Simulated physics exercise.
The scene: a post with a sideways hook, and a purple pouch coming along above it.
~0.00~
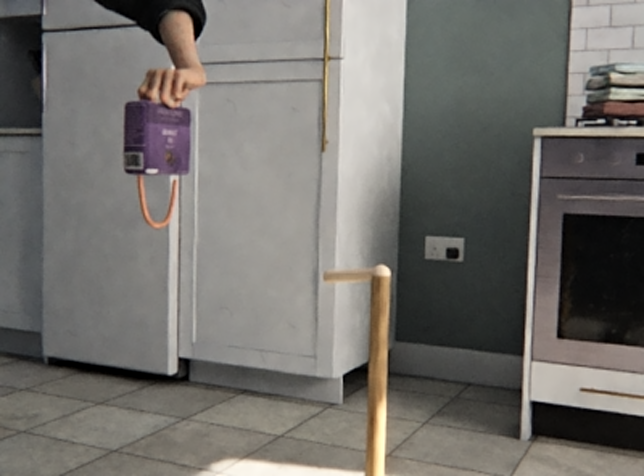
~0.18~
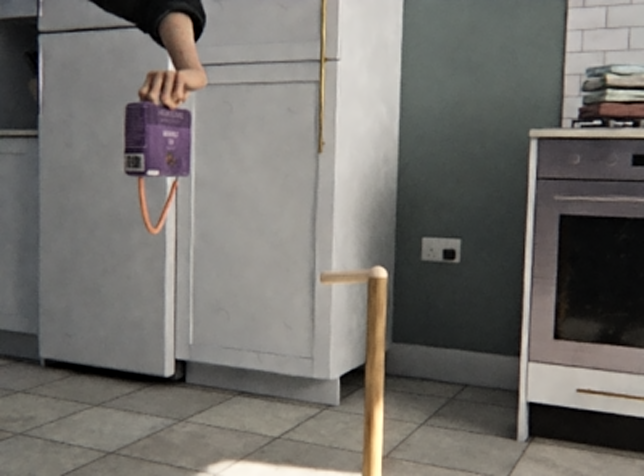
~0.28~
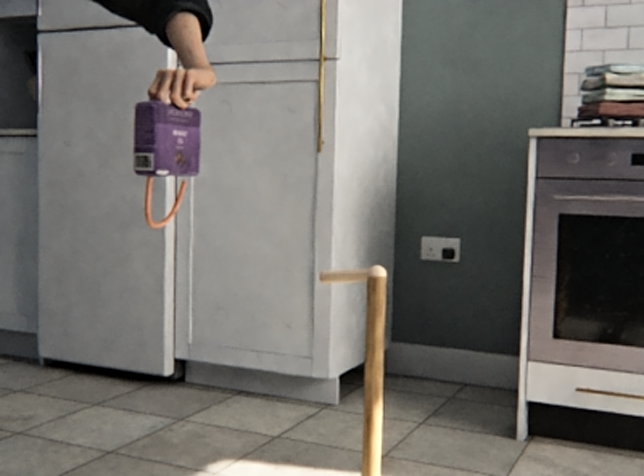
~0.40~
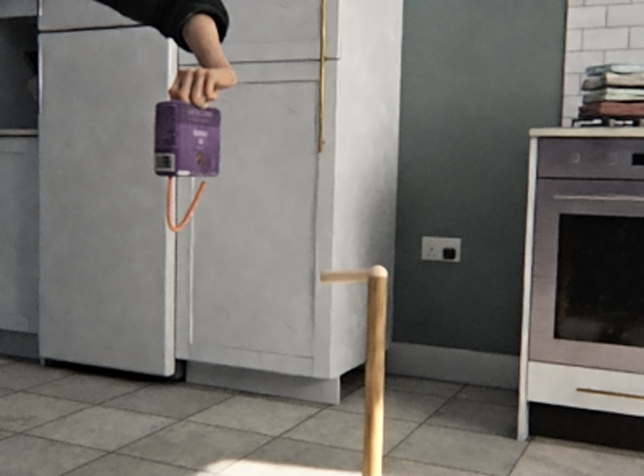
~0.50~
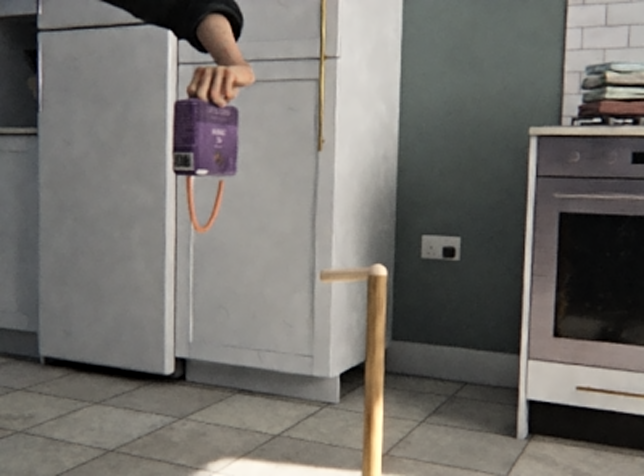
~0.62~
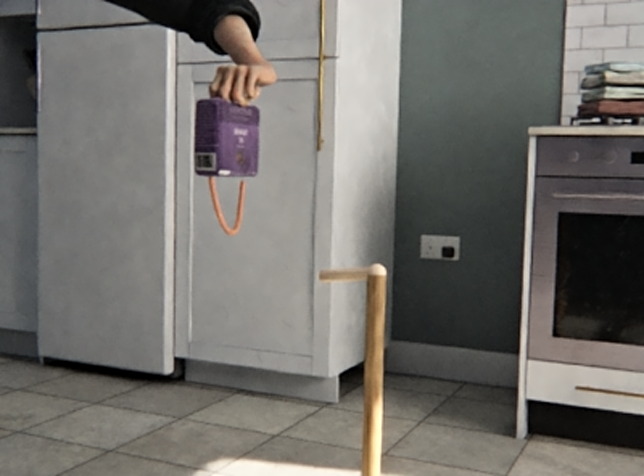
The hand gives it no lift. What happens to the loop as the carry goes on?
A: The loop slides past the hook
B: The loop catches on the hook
The answer is A.
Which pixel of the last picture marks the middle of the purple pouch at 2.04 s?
By then it is at (549, 141).
After 1.36 s, pouch over the post near (381, 140).
After 2.04 s, pouch past the post near (548, 141).
In the end, pouch past the post near (594, 141). The purple pouch comes away clean.
